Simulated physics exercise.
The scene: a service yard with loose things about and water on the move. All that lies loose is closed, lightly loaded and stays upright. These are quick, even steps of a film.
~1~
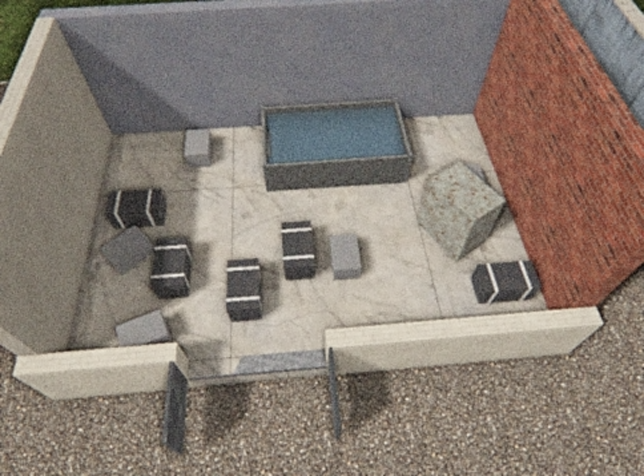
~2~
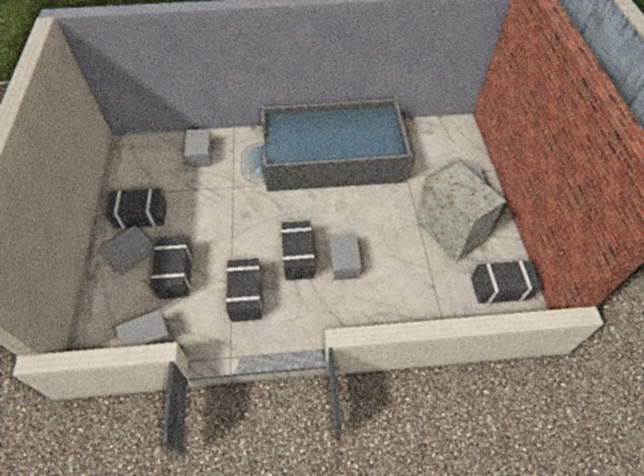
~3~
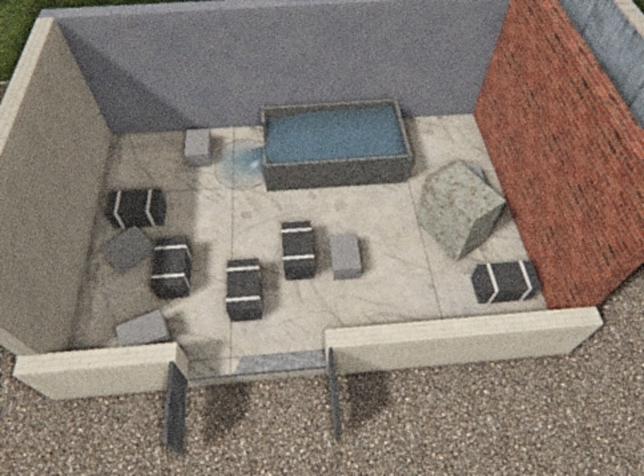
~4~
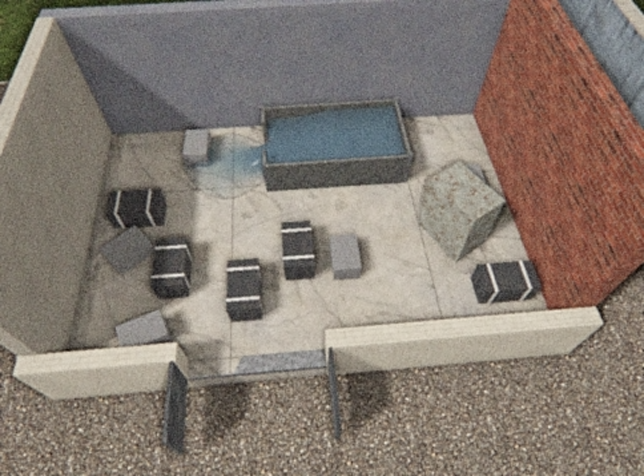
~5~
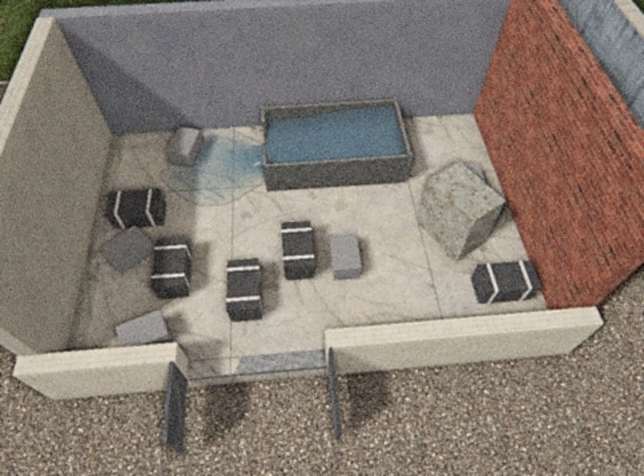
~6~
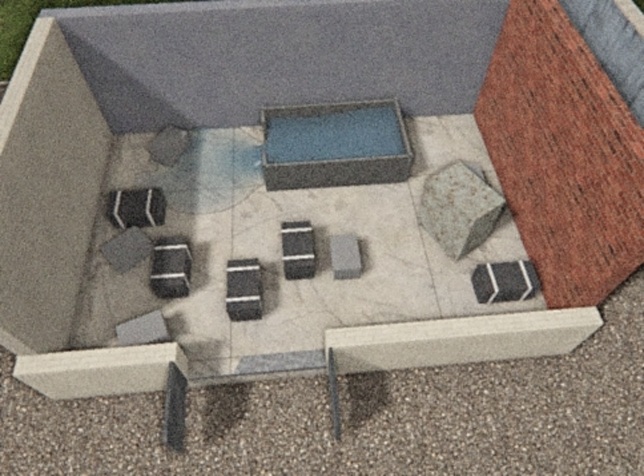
Water spreads leftward across the pale floor from the left side of a raised, dark-rimmed blue pool in a walled yard, seen from high above by a still camera. Black boxes with white bands and plain grey blocks stand at left and centre, with a large greenish-grey block near the red brick wall at right. The growing wet patch reaches a small grey block near the back wall, which turns and shifts slightly left.
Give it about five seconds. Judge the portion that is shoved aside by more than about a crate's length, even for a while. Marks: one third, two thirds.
Share: Between one and two thirds.
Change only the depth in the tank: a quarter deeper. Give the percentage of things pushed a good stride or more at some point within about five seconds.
Near 60 in a hundred.
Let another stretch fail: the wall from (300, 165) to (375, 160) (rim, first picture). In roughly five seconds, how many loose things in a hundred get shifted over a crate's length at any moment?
Roughly 50 per cent.
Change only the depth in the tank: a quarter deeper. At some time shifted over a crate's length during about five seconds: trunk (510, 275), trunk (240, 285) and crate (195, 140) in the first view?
In turn: Under that, pushed that far, that far or more.
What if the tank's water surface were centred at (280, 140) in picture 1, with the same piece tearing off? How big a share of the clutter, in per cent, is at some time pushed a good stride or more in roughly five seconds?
About 60 per cent.
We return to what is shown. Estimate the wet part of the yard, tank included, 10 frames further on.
About 40 per cent.
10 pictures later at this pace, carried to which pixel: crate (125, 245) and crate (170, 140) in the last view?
Near (103, 263) and (125, 126).
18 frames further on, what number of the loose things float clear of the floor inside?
I count 3.
A moment on, 1 of 10 are well off their spots; 0 afloat.
Next, 2 of 10 are well off their spots; 2 afloat.
Later, 3 of 10 are well off their spots; 3 afloat.
In the end, 5 of 10 are well off their spots, and 5 have been at some point; 4 afloat.
